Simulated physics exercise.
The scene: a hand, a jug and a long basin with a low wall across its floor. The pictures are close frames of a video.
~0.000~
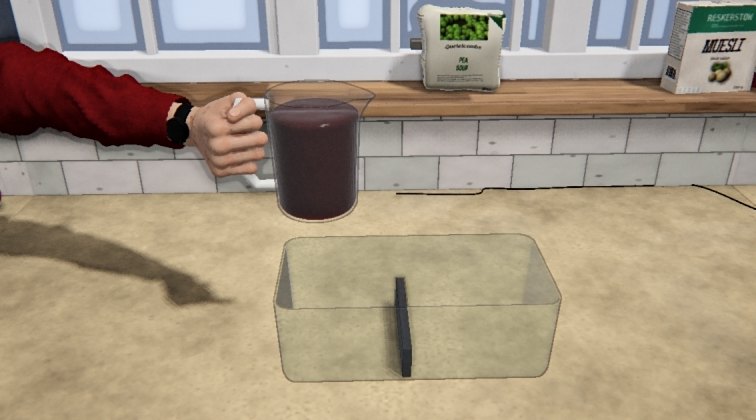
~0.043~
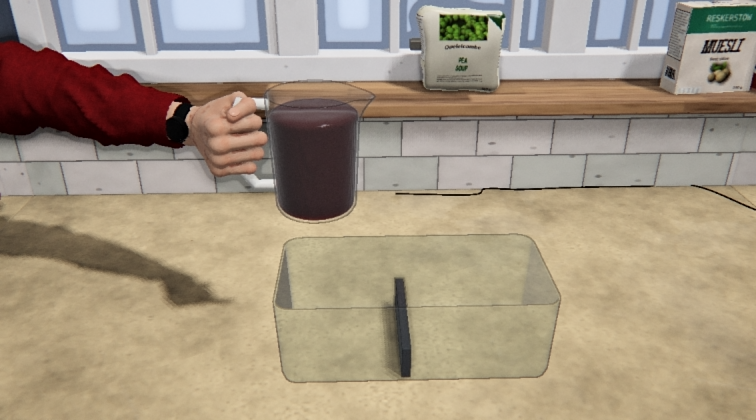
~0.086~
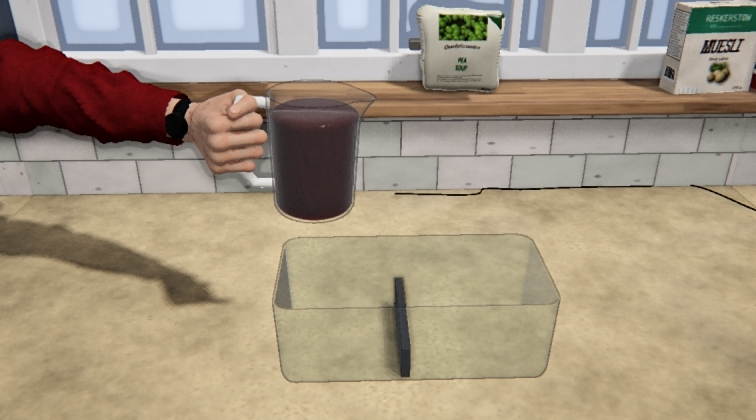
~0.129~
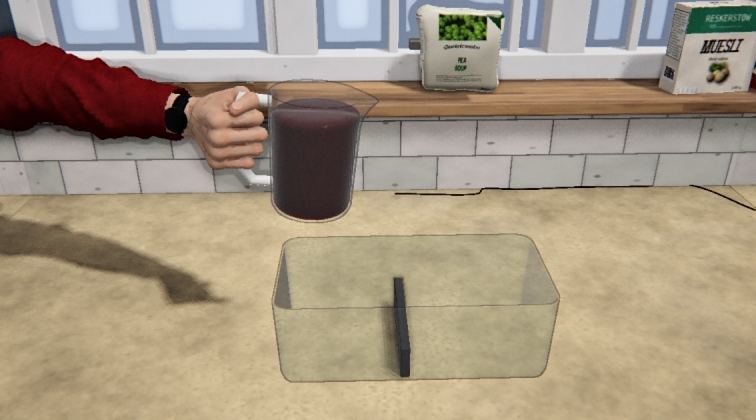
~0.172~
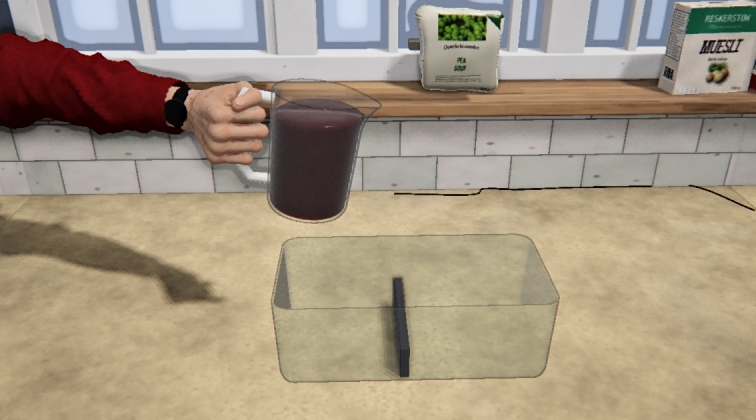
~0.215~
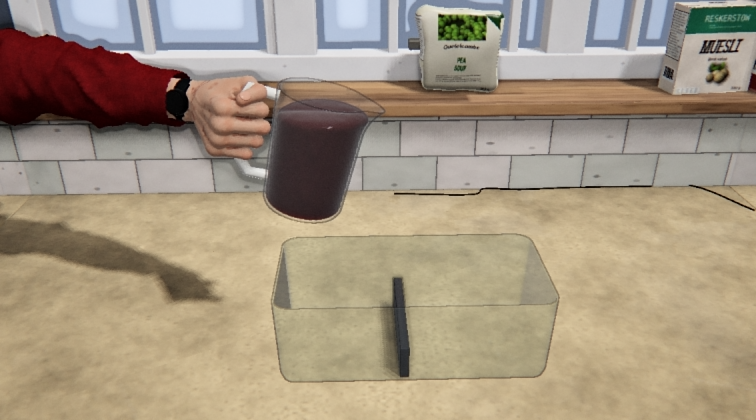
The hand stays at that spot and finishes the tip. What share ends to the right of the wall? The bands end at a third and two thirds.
It comes to more than two thirds.
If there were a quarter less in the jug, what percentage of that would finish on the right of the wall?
Near 90 %.
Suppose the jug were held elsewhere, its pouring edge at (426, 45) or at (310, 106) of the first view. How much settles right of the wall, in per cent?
Roughly 85 per cent, and 10 per cent.
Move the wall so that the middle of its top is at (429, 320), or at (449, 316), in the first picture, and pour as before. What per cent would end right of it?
In turn 65 and 30 in a hundred.
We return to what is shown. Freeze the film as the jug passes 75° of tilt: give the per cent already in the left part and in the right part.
Near 0 on the left, 5 on the right.
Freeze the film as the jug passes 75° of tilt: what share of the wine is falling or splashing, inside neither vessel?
About 15 per cent.
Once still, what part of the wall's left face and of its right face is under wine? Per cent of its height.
Left: 0 %. Right: 60 %.
A moment on, the jug is tipped on its side and 80 per cent is still to pour, 0 is left of the wall and 3 right of it.
Next, the jug is tipped right over and 26 per cent is still to pour, 1 is left of the wall and 50 right of it.
Then the jug is tipped right over and 1 per cent is still to pour, 3 is left of the wall and 90 right of it.
Later the jug is tipped right over and 0 per cent is still to pour, 4 is left of the wall and 94 right of it.
At rest 5 per cent lies left of the wall, 94 right of it and 2 outside.
